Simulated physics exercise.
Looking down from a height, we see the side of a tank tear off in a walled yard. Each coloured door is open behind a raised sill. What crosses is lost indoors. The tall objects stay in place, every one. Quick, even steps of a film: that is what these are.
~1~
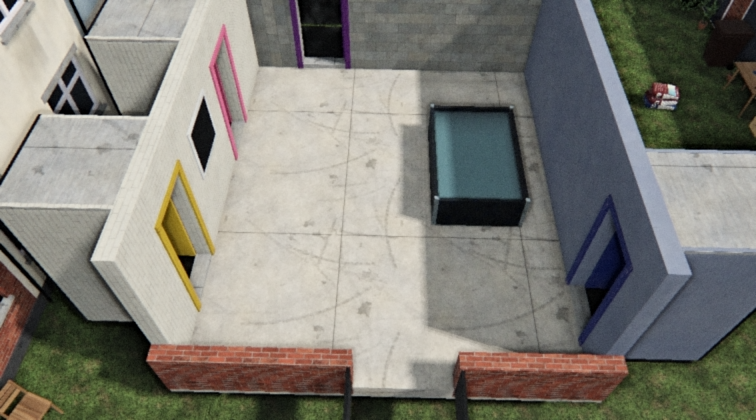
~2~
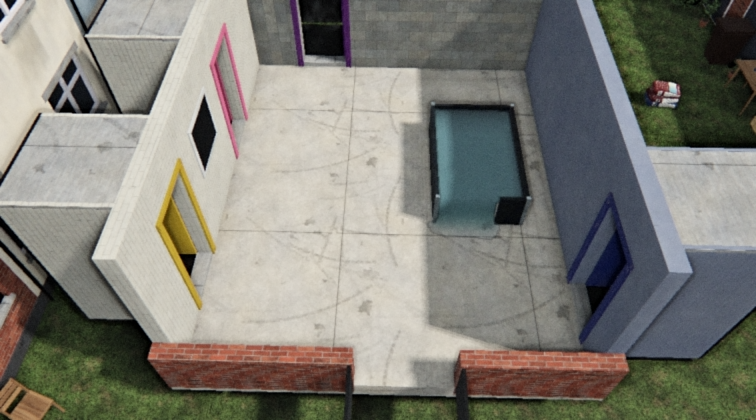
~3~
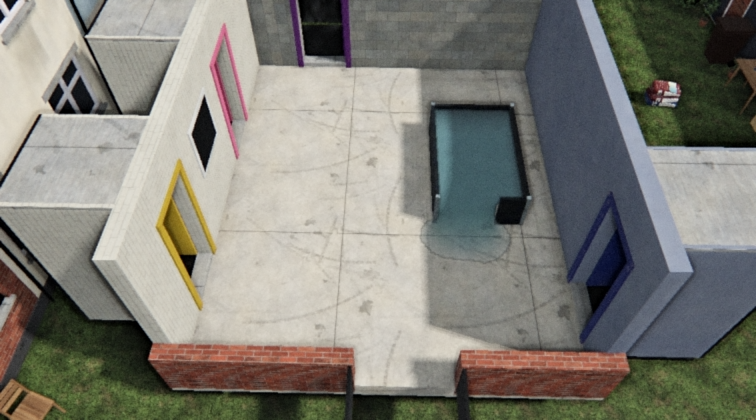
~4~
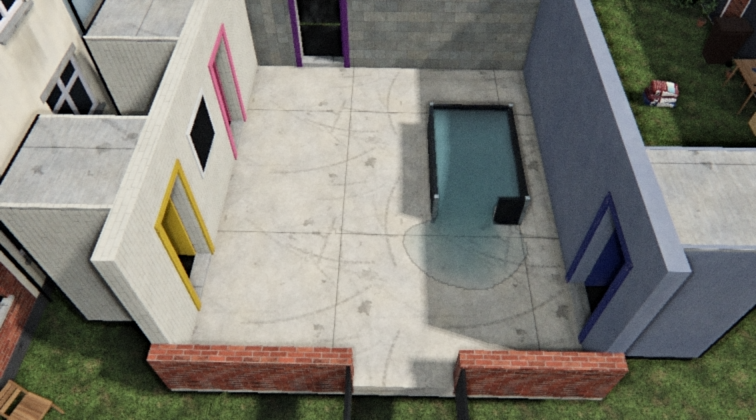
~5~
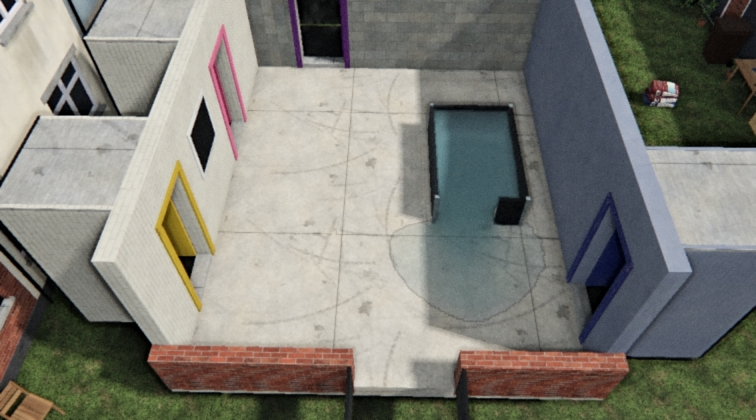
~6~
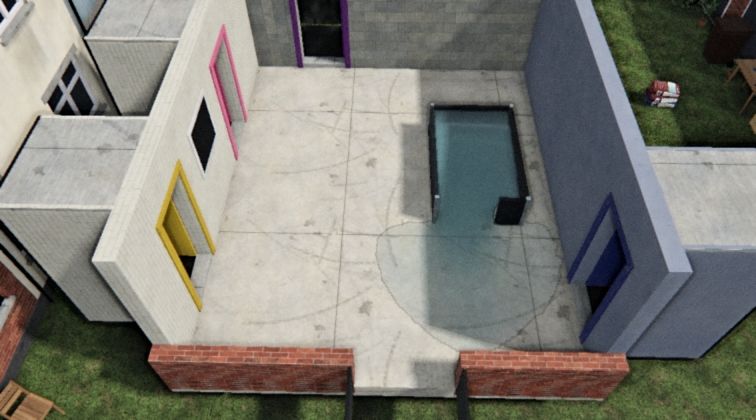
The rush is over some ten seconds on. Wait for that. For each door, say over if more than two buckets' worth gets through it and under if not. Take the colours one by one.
In the end the yellow door is going to let through no more than allowed, the blue door is going to let through more than allowed, the purple door is going to let through no more than allowed, the pink door is going to let through no more than allowed.
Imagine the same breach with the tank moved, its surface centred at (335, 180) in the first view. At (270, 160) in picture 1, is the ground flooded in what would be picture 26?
Spot check: Inundated.
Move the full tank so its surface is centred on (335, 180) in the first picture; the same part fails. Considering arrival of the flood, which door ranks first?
The door marked yellow.
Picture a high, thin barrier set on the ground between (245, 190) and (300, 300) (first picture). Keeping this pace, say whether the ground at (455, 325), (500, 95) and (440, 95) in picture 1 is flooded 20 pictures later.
Taking the points in order, they are inundated, high and dry and high and dry.
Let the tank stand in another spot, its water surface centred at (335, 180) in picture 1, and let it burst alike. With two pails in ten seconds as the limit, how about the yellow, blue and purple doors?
The yellow door overshoots the limit, the blue door overshoots the limit, and the purple door falls short.
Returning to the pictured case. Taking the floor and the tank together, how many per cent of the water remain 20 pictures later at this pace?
I make it around 80 per cent.
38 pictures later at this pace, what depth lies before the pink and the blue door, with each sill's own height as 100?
First 10 percent, then 290 percent.
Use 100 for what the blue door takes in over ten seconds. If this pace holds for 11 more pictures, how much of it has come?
Share by then: 5 in a hundred.
A moment on, water covers 25 % of the floor; the yellow door not reached, the blue door wet at the sill, nothing in, the purple door not reached, the pink door not reached.
Next, water covers 30 % of the floor; the yellow door not reached, the blue door under two buckets in, the purple door not reached, the pink door not reached.
Then, water covers 30 % of the floor; the yellow door wet at the sill, nothing in, the blue door over two buckets in, the purple door not reached, the pink door not reached.
Later, water covers 50 % of the floor; the yellow door wet at the sill, nothing in, the blue door far over two buckets in, the purple door not reached, the pink door not reached.
In the end, water covers 70 % of the floor; the yellow door wet at the sill, nothing in, the blue door far over two buckets in, the purple door not reached, the pink door wet at the sill, nothing in.
